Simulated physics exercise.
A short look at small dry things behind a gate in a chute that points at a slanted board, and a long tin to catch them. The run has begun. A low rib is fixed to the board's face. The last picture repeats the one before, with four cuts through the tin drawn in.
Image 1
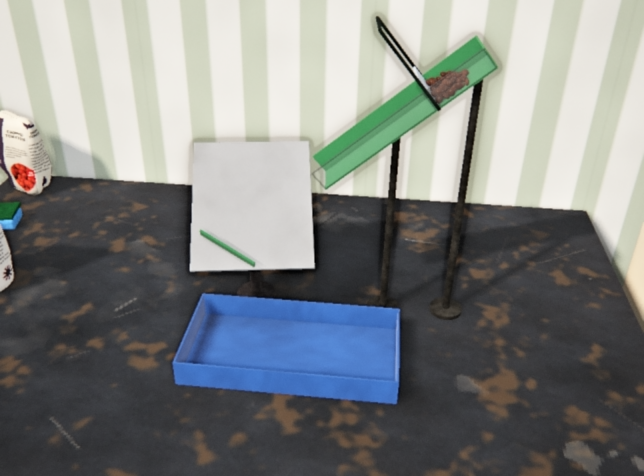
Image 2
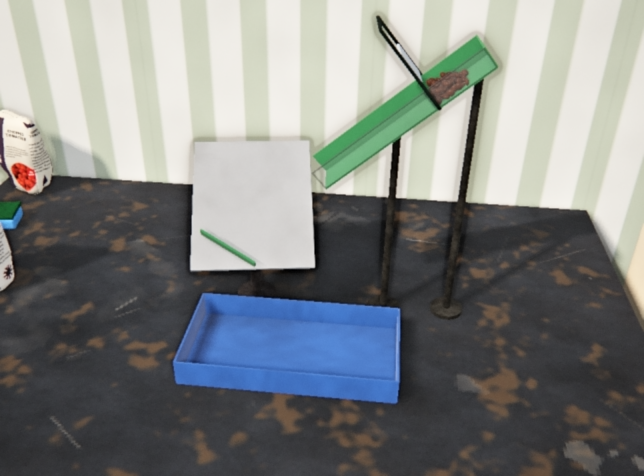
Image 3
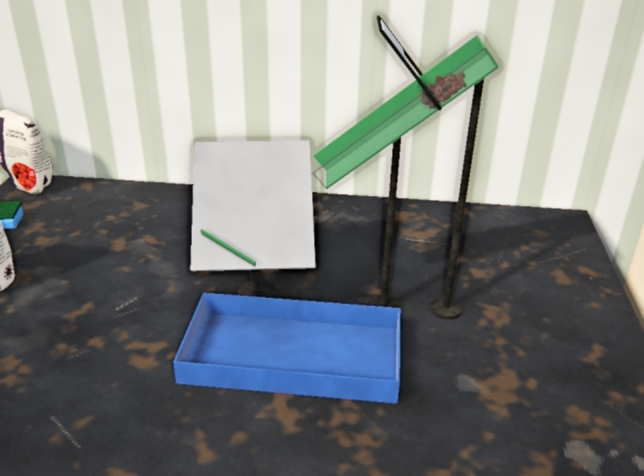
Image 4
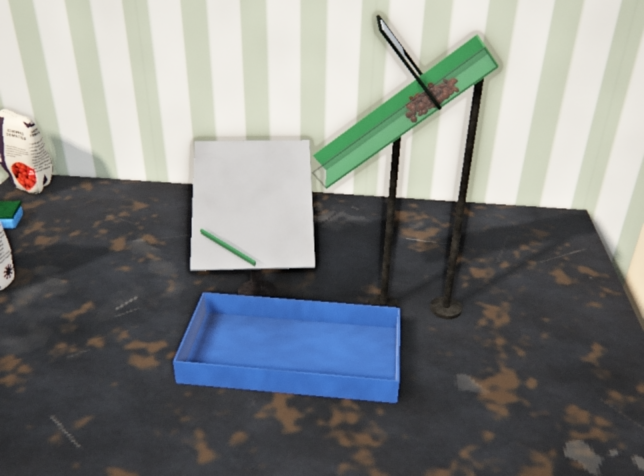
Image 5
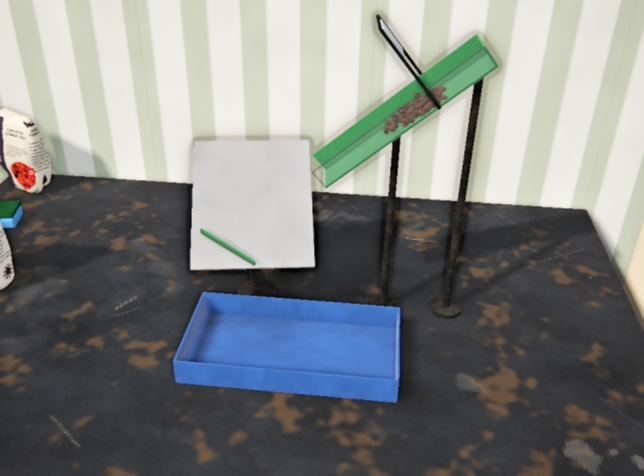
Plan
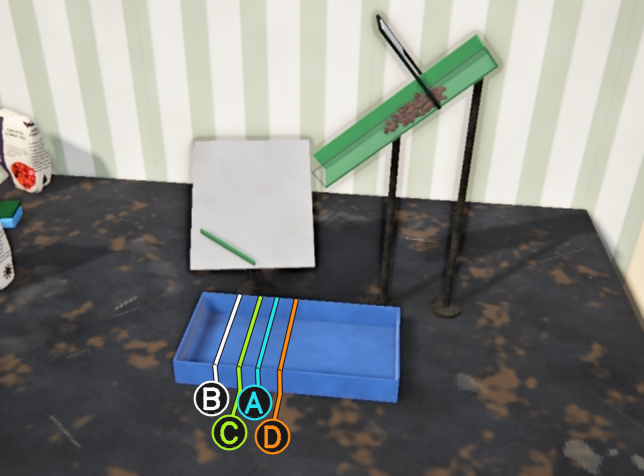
Small brown pieces sliding down a sloping green chute past a thin dark gate, above a tilted grey board and empty blue tray.
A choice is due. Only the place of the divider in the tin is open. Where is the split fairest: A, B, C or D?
Choose A.
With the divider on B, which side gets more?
More lands on the right.
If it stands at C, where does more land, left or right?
More lands on the right.
On the marked copy, line A crosses the front rim at (257, 369); line B crosses the front rim at (215, 365); line C crosses the front rim at (238, 367); line D crosses the front rim at (279, 370).
With A, of what is caught, roughly half on the left of the divider, roughly half on the right.
With B, of what is caught, not one piece on the left of the divider, every piece on the right.
With C, of what is caught, about a tenth on the left of the divider, almost all on the right.
With D, of what is caught, almost all on the left of the divider, about a tenth on the right.
